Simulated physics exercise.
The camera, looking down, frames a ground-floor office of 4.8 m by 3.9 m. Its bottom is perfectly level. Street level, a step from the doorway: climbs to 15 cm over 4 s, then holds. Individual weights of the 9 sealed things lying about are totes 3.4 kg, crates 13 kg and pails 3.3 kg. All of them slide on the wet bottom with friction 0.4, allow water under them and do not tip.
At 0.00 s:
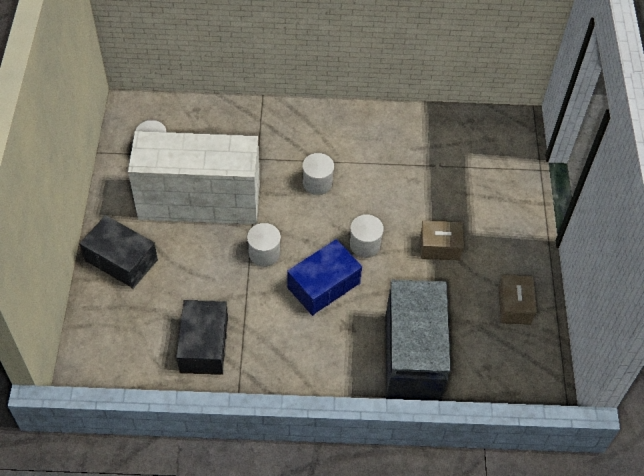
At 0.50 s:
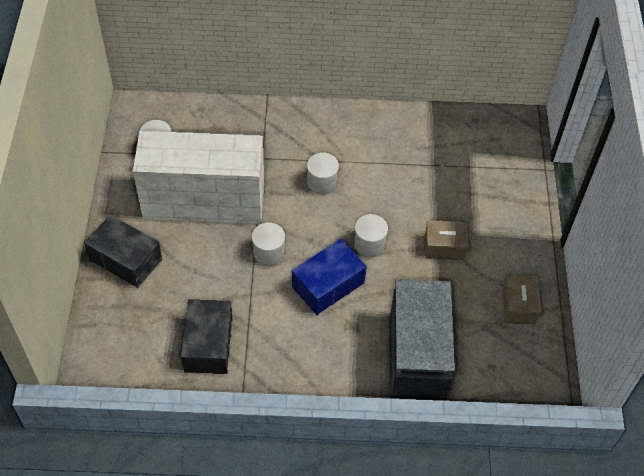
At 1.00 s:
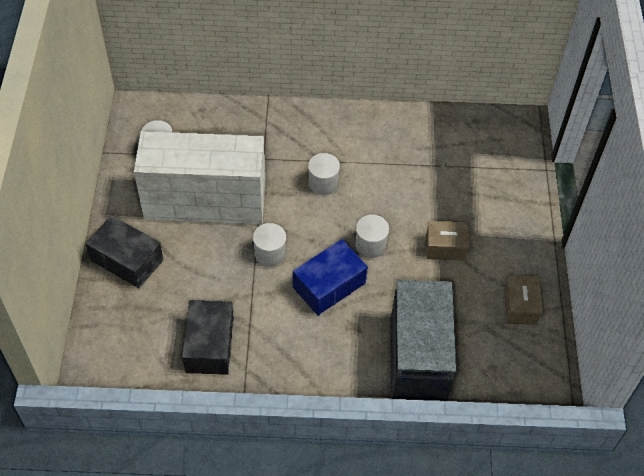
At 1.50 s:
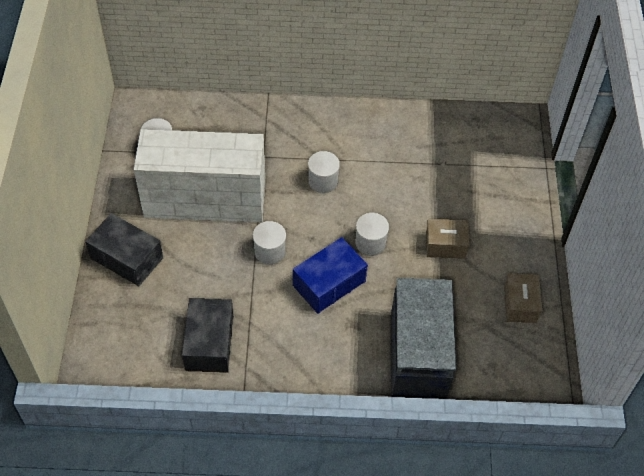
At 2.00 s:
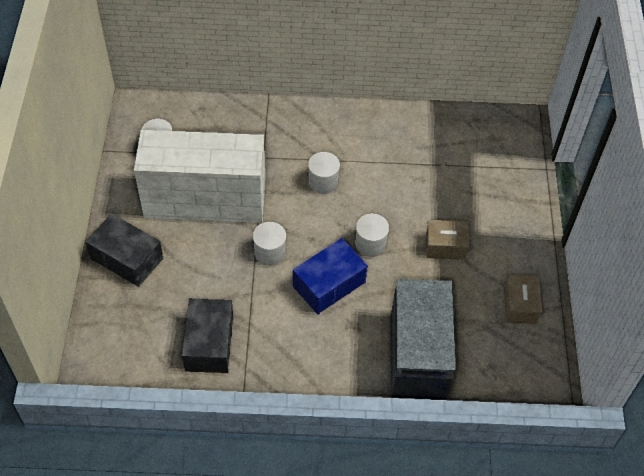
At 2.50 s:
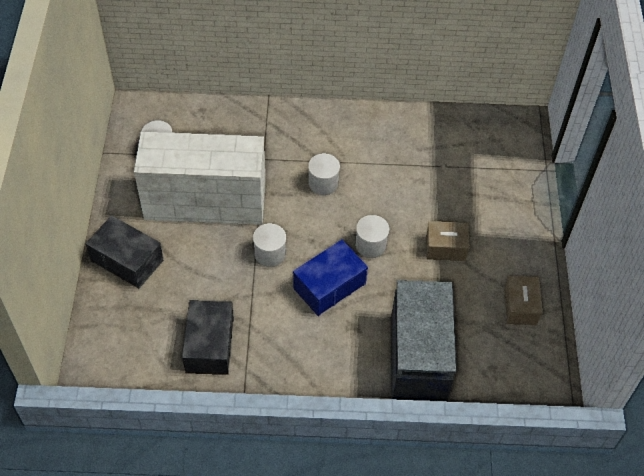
A ground-floor room with a tan floor and pale block walls is seen from above, looking down over its low front wall. A blue crate sits near the middle among white pails, with a white block partition behind, dark crates at left, a grey block in front and brown boxes at right. The view shifts very slightly early on, the objects stay put, and lastly a faint clear patch of water appears by the right-hand opening.
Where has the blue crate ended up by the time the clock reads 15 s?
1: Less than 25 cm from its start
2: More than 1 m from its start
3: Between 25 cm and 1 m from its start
Option 1: Less than 25 cm from its start.
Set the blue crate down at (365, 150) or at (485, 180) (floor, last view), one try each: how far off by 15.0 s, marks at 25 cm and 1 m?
Taking them in order, it is swept well off and then it is swept well off.
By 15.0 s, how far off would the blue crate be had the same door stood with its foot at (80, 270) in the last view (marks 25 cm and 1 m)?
As for the blue crate, it winds up a long way off.
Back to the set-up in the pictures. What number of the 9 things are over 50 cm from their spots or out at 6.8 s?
3.
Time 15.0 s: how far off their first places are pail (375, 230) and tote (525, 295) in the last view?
In turn: 120 cm, 0 cm.
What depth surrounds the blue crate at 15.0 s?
About 6 cm.
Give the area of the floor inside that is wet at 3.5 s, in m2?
Around 1.5 m2 of it.
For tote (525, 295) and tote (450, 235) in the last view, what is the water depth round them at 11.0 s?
Depth approx. 1 cm / 3 cm.
After 3.5 s the blue crate is near (331, 269), 0.0 m from its start, aground; 0 afloat.
After 6.8 s the blue crate is near (330, 269), 0.0 m from its start, aground; 1 afloat.
After 11.0 s the blue crate is near (330, 271), 0.0 m from its start, aground; 3 afloat.
After 15.0 s the blue crate is near (325, 274), 0.1 m from its start, afloat; 8 afloat.
